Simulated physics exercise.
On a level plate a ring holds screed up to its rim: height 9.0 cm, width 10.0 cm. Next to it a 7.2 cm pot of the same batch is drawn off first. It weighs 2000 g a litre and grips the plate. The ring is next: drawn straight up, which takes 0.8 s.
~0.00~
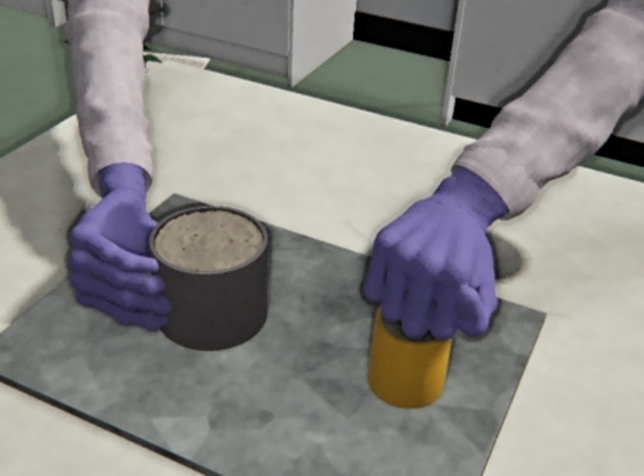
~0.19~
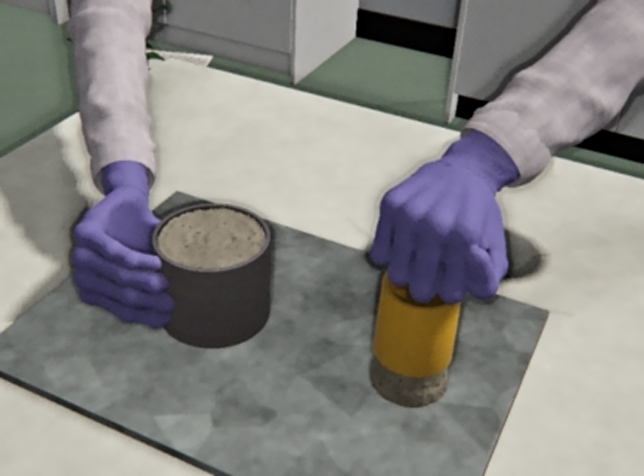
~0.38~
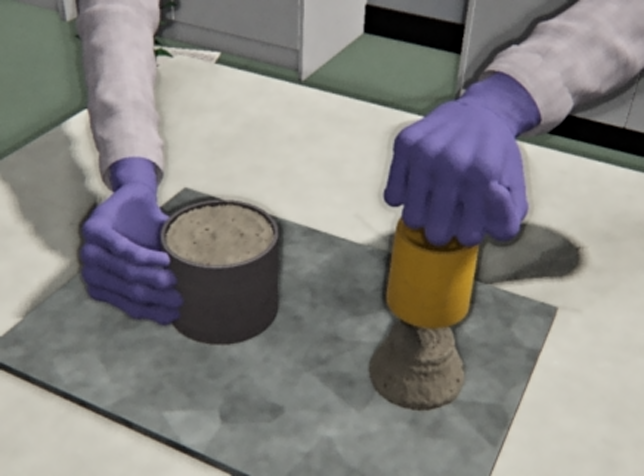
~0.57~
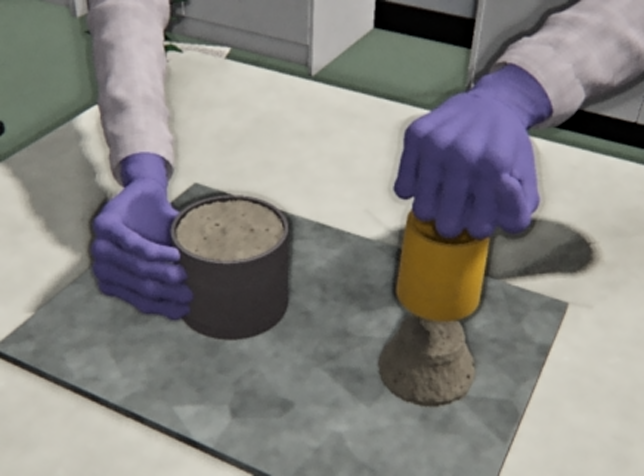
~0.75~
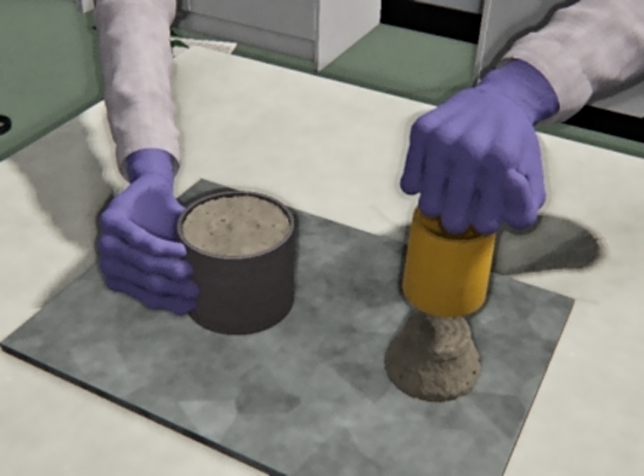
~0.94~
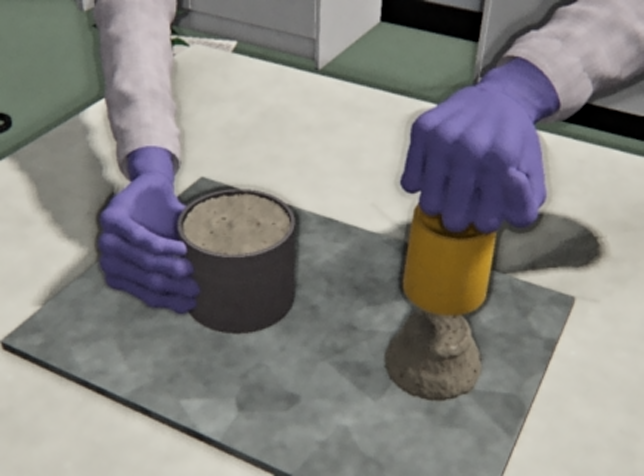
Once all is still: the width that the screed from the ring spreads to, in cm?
Some 15.5 cm.
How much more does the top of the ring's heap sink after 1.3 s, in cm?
Near 1.5 centimetres.
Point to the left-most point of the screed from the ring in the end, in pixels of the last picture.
Around (161, 302).
After 1.1 s, the ring is up 1.4 cm; the screed has come down 0.1 cm to 8.9 cm and is 10 cm wide.
After 1.3 s, the ring is up 4.9 cm; the screed has come down 2.0 cm to 7.0 cm and is 14 cm wide.
After 1.5 s, the ring is up 8.4 cm; the screed has come down 3.3 cm to 5.7 cm and is 15 cm wide.
After 1.8 s, the ring is clear; the screed has come down 3.3 cm to 5.7 cm and is 15 cm wide.
After 2.2 s, at rest, the ring is clear; the screed has come down 3.3 cm to 5.7 cm and is 15 cm wide.
